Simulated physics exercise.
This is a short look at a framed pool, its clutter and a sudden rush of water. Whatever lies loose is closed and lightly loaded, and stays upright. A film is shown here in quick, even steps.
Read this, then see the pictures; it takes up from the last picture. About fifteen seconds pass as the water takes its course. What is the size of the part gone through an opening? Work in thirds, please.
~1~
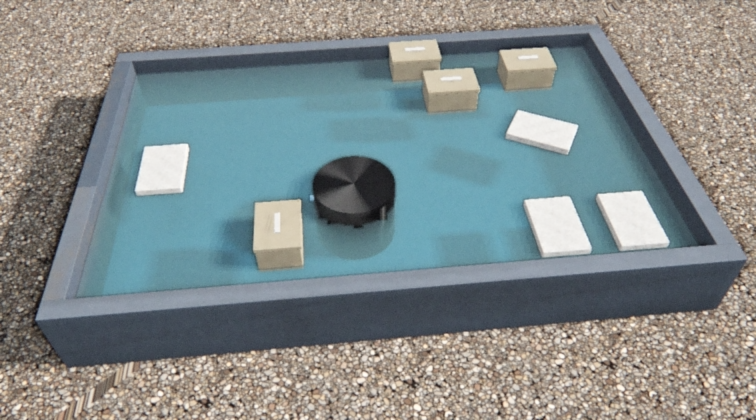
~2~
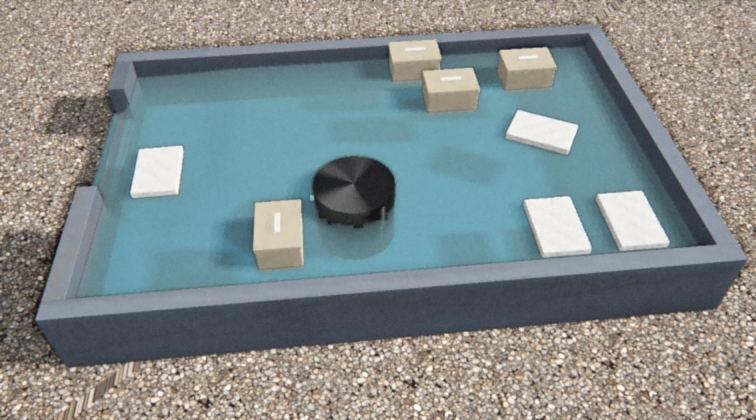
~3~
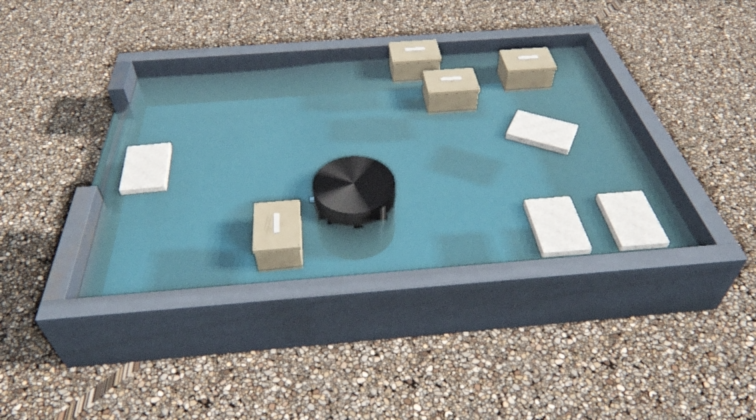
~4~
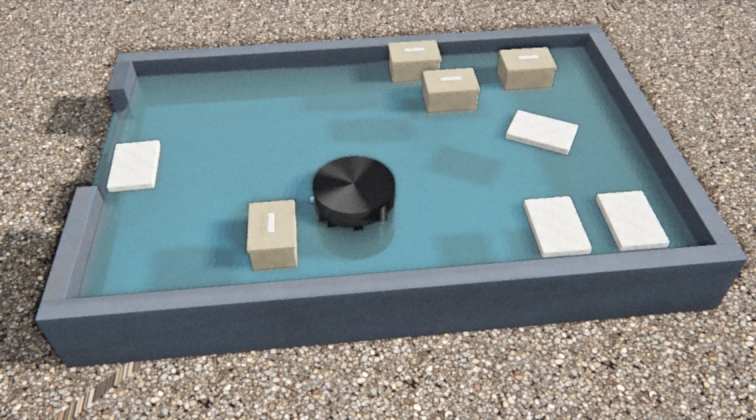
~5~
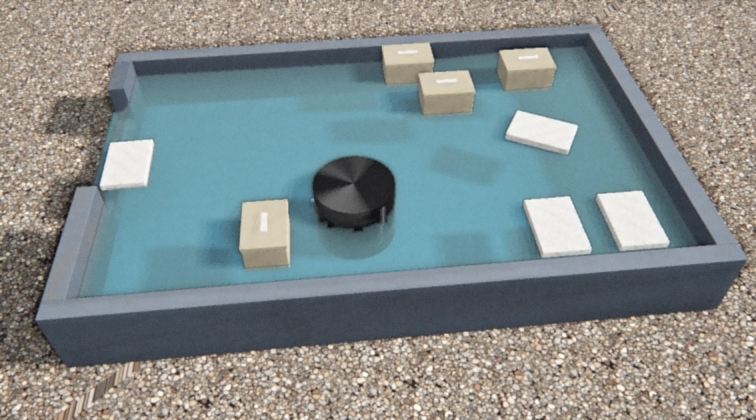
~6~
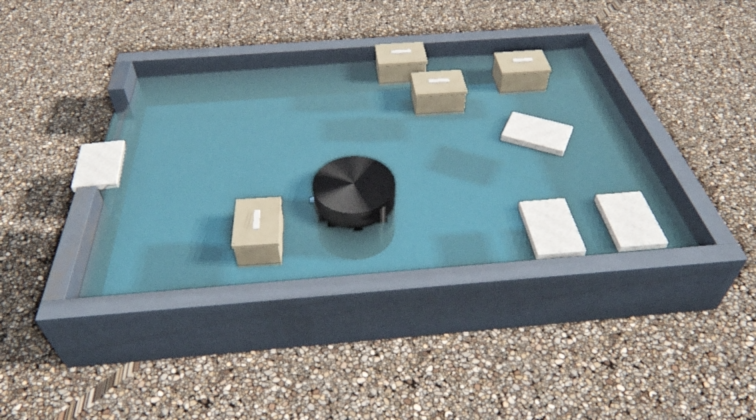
That would be under a third.
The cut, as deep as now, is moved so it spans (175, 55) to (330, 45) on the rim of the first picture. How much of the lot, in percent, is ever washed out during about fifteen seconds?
By my count it's 20 percent.
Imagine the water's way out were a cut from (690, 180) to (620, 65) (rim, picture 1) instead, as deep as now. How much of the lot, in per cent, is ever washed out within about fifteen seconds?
Some 50 per cent of the lot.
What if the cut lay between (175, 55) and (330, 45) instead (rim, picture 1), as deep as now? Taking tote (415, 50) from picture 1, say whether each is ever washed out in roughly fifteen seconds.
My call: Yes.
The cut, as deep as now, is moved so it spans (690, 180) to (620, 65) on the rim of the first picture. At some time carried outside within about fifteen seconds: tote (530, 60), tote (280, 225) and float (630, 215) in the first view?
Item one gets away, item two doesn't escape, item three gets away.
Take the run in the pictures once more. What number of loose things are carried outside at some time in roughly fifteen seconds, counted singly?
That gives 1.
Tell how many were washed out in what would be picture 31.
The number works out to 1.
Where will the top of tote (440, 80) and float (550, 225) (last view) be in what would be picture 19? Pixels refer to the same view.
Around (390, 87) and (523, 233).
A moment on, 1 of 8 are out; 7 afloat.
Next, 1 of 8 are out; 7 afloat.
Later, 1 of 8 are out; 7 afloat.
In the end, 1 of 8 are out; 7 afloat.
